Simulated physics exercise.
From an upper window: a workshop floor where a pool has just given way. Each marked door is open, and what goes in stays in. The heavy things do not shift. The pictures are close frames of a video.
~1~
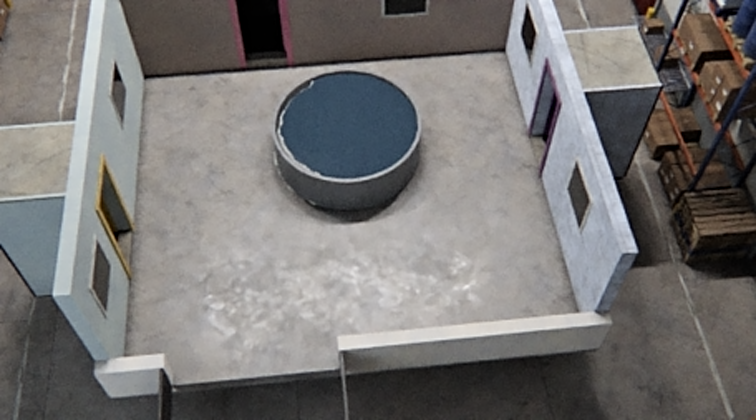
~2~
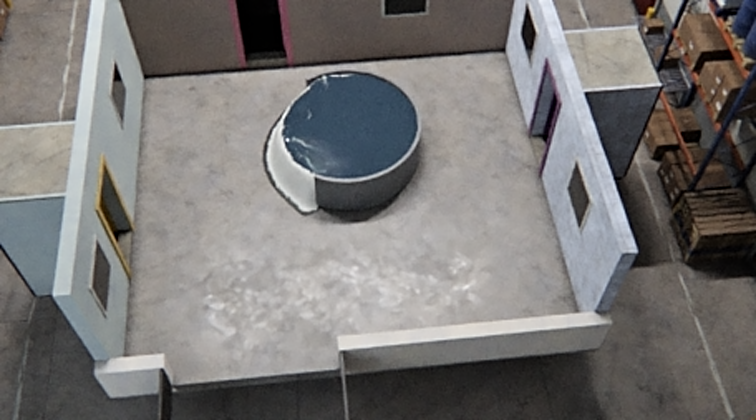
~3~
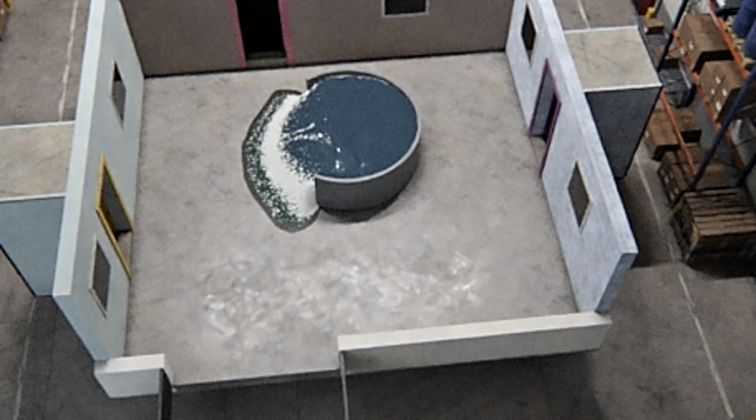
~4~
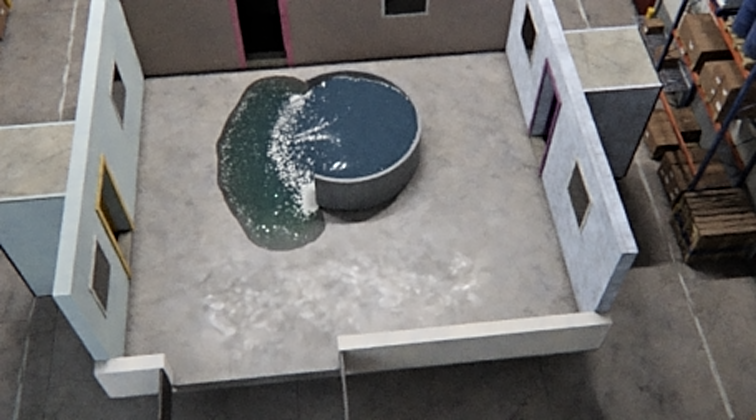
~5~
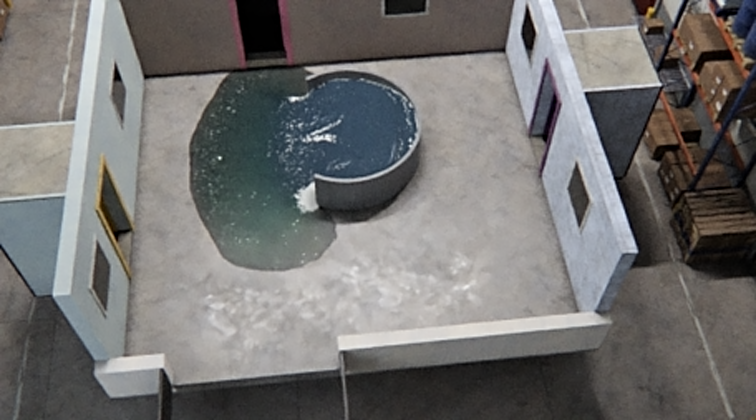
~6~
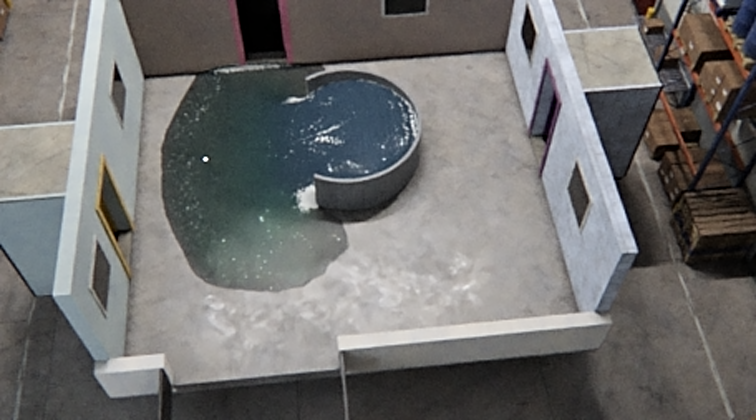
Water pouring from the broken left side of a round pool, spreading in a widening dark sheet across a walled grey floor.
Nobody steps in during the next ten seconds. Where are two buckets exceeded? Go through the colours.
One by one: The pink door stays under that; the purple door stays under that; the yellow door takes more than that.
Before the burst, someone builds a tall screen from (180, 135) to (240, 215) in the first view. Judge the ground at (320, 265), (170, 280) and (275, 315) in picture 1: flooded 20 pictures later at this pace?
In that order: Awash, wet, under water.
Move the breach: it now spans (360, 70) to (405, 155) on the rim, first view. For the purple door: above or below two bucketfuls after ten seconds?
One by one: The purple one is over.
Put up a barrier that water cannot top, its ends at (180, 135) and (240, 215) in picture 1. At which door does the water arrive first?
It is the one in pink.
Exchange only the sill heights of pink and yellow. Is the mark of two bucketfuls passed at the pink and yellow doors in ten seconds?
In short: The pink one takes more, the yellow one passes that mark.
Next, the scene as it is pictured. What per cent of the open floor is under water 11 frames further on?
Roughly 45 per cent.
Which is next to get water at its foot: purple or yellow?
The yellow one.
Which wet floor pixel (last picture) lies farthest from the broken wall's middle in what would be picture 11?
At about (124, 367).
A moment on, water covers 45 % of the floor; the pink door wet at the sill, nothing in, the purple door not reached, the yellow door under two buckets in.
Next, water covers 45 % of the floor; the pink door under two buckets in, the purple door not reached, the yellow door far over two buckets in.
Then, water covers 45 % of the floor; the pink door under two buckets in, the purple door not reached, the yellow door far over two buckets in.
Later, water covers 80 % of the floor; the pink door under two buckets in, the purple door not reached, the yellow door far over two buckets in.
In the end, water covers 95 % of the floor; the pink door under two buckets in, the purple door wet at the sill, nothing in, the yellow door far over two buckets in.
